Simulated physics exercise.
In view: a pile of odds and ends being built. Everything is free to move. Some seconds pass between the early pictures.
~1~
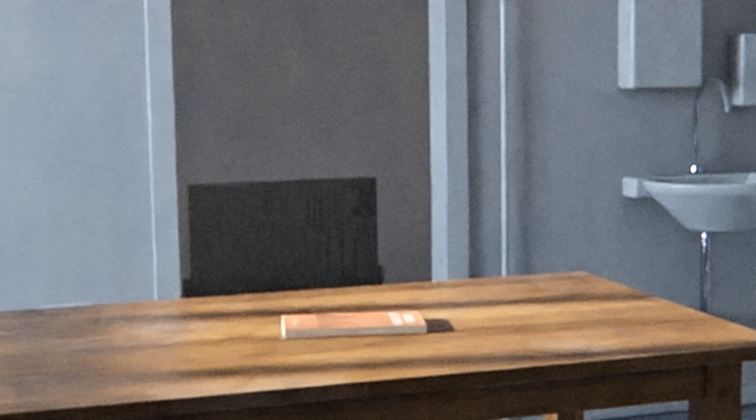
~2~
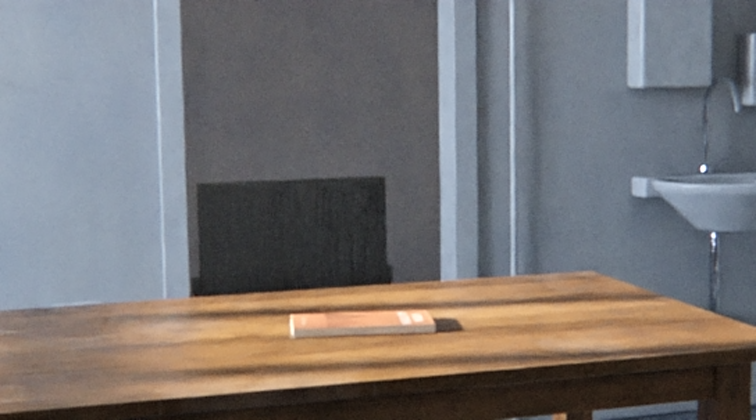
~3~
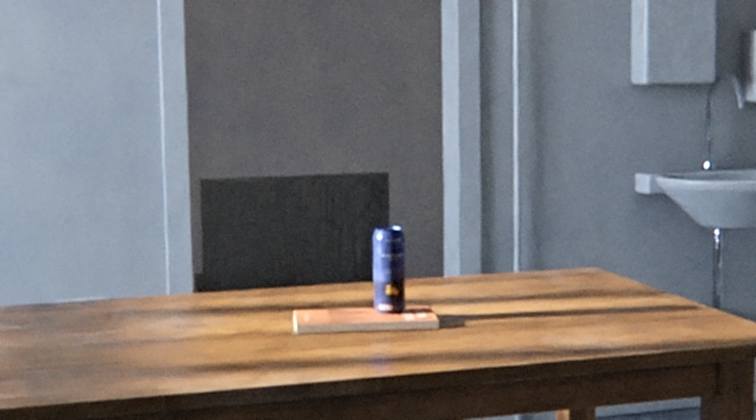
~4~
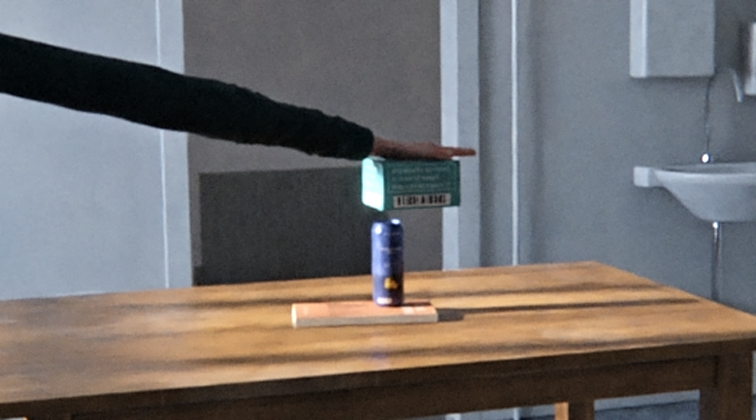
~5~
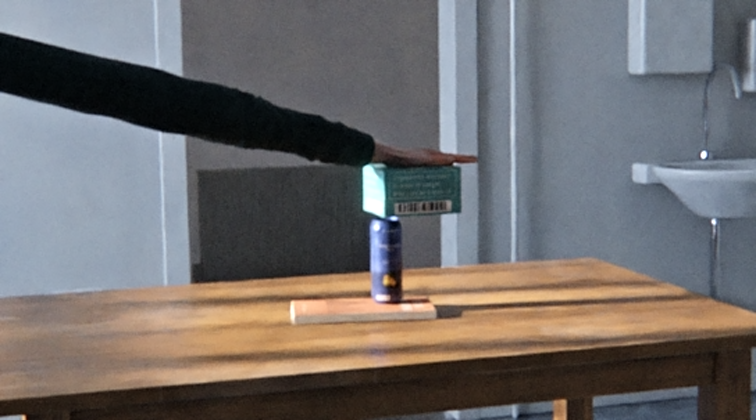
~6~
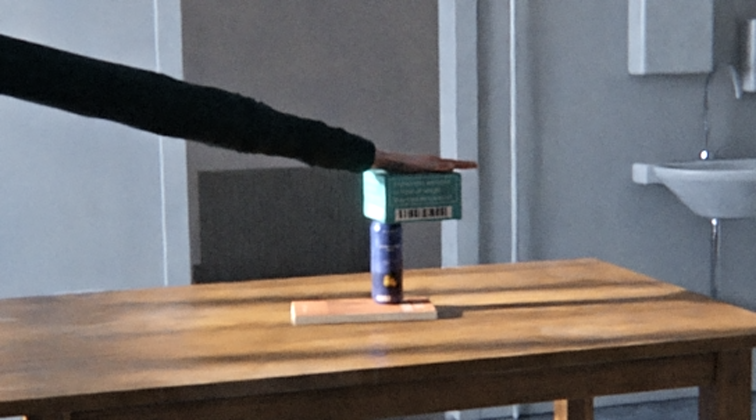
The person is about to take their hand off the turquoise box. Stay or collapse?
As it turns out, it comes apart.
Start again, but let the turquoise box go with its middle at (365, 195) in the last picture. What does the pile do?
Then it comes apart.
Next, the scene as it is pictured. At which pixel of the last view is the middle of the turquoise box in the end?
At about (541, 284).
Then, 0.40 s later than the last frame, turquoise box now fallen.
Then, 0.50 s later than the last frame, things are still on the move.
Then, 1.00 s later than the last frame, nothing new.
When it is over, fallen, turquoise box; the other 2 as before. End places, in pixels of the last picture, turquoise box near (540, 283). The pile gives way.
